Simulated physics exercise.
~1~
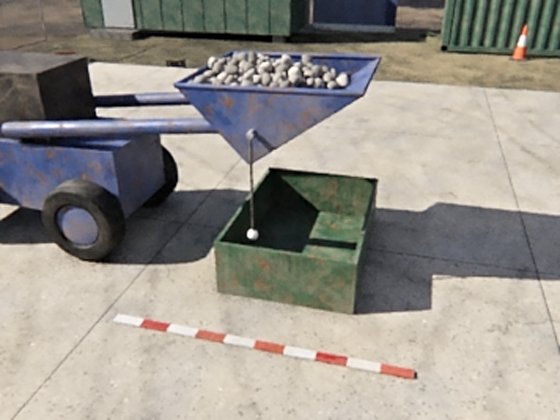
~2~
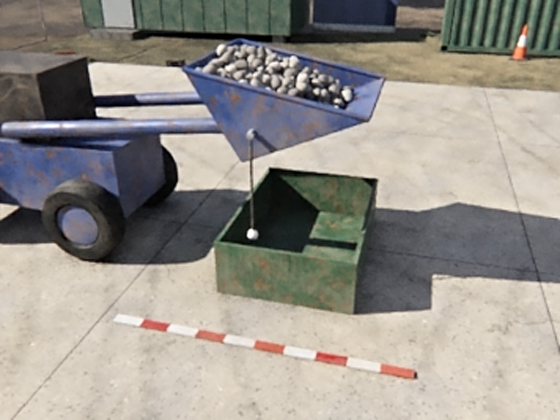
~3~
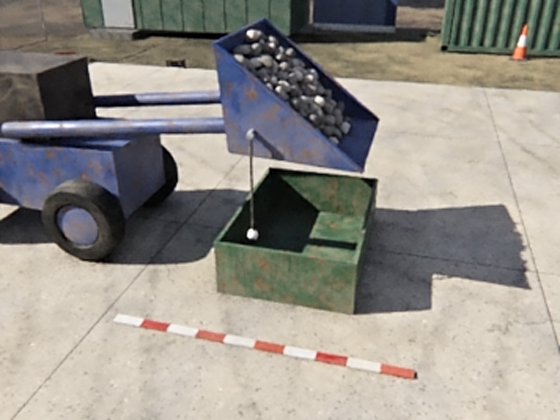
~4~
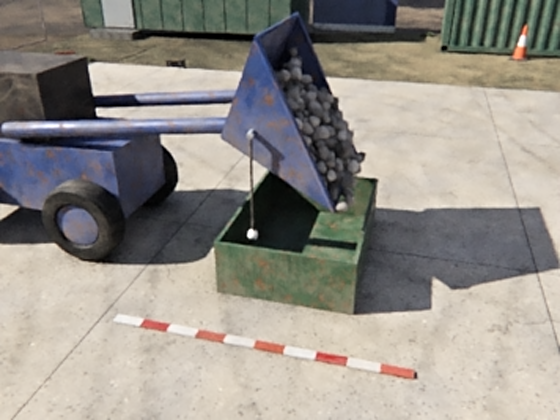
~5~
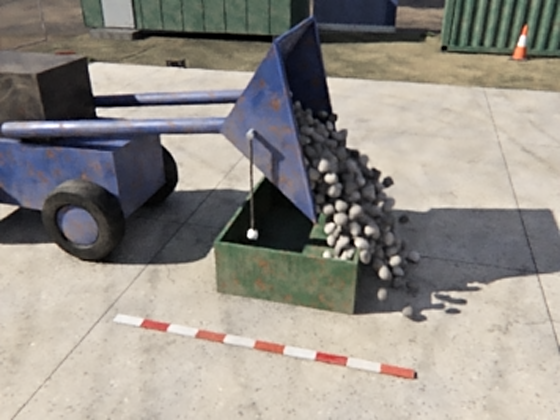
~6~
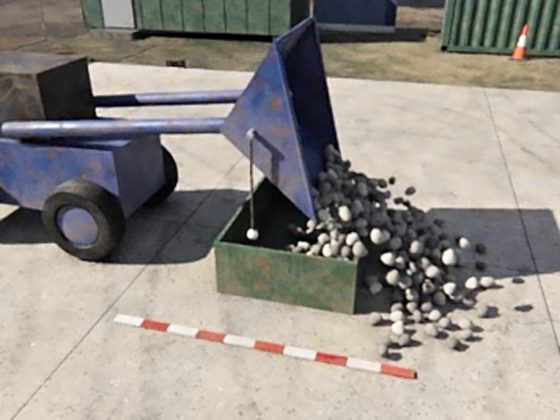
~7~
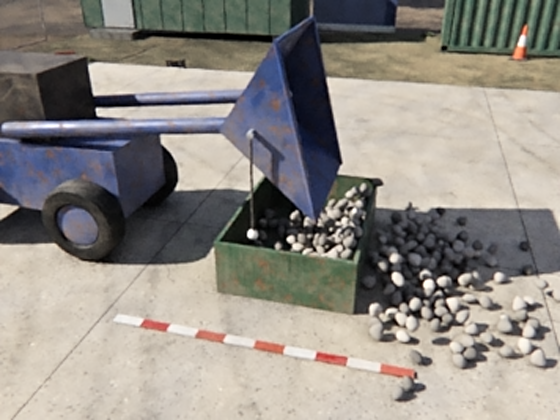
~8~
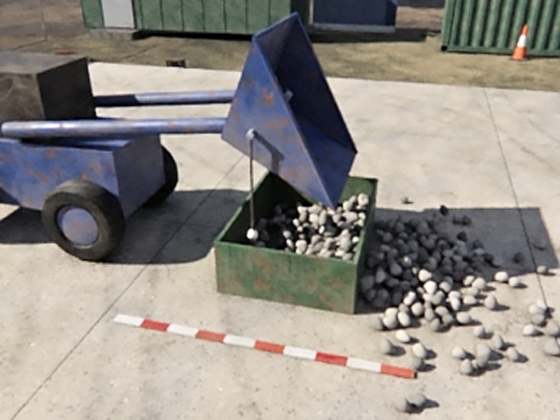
A rusty blue loader bucket heaped with grey stones hangs over an open green bin on a sunlit concrete yard, seen from above and to one side. The loader's arms and dark wheel are at left, a red and white striped staff lies in front, and green containers and an orange cone stand behind. The bucket tips steadily to the right, and the stones slide to its lip and pour out. Some drop into the bin, while many spill over its right side and scatter across the ground. Emptied, the bucket begins tilting back, leaving stones both inside and beside the bin.
